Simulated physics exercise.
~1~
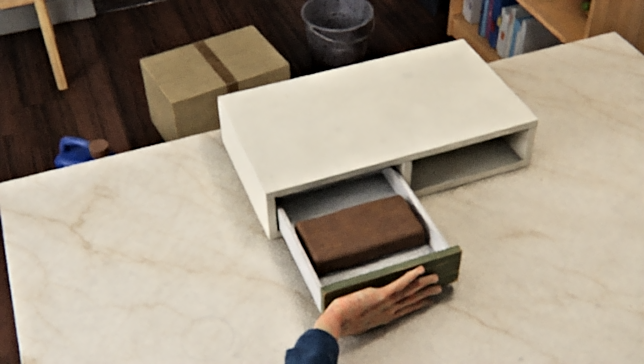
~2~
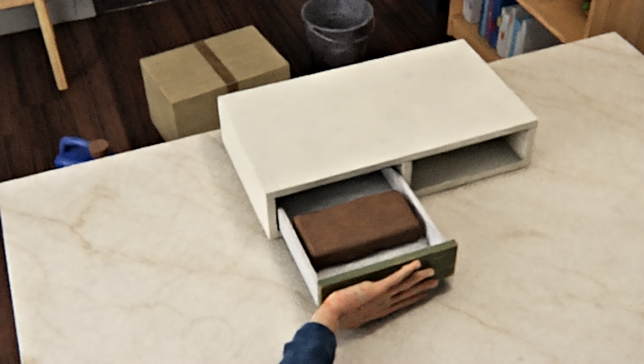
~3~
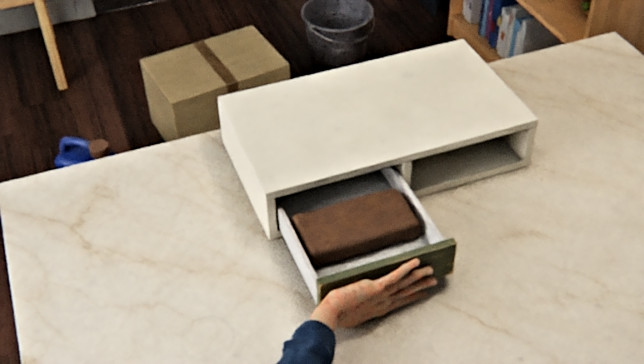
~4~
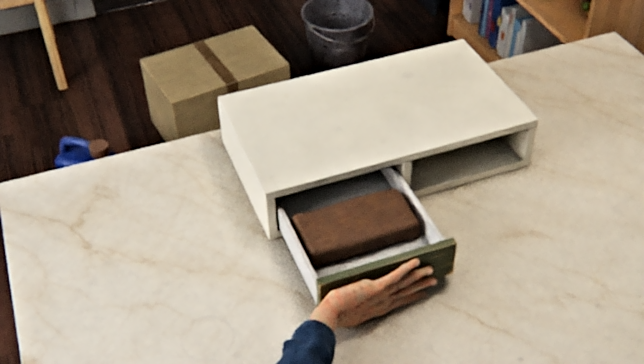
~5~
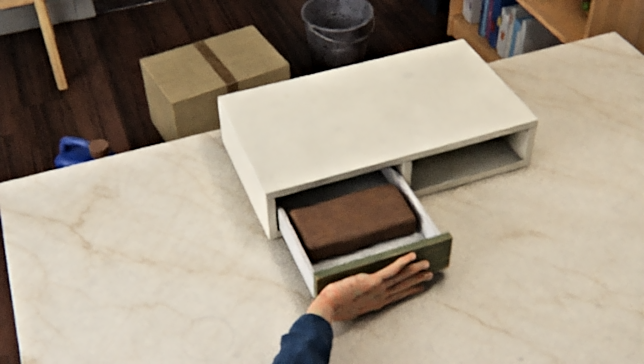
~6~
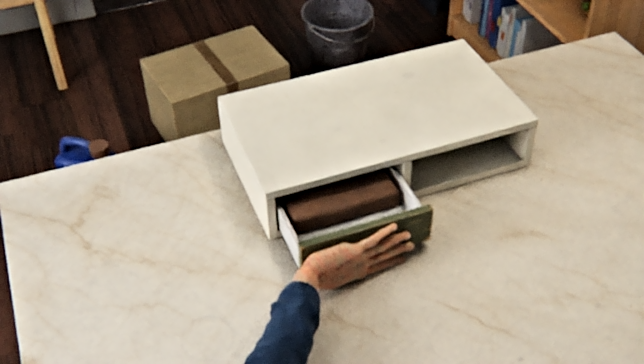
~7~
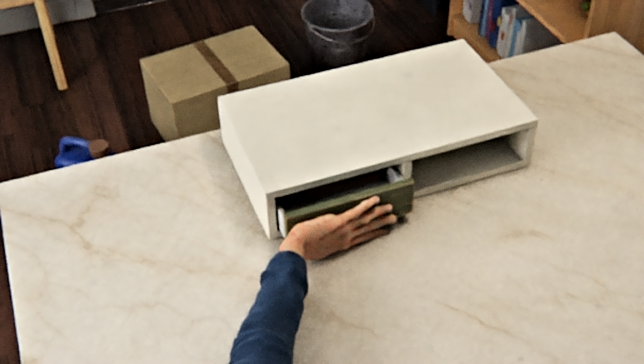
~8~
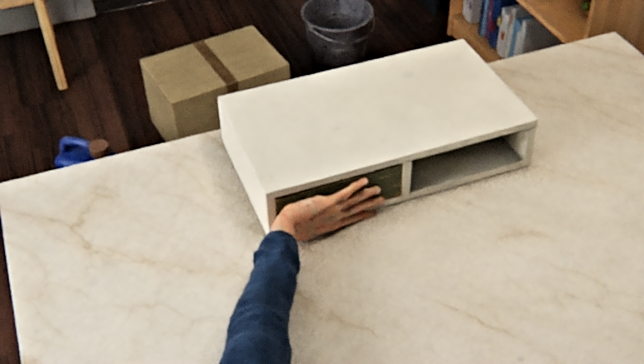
A hand pushes a drawer holding a brown block into the low white cabinet until it closes.
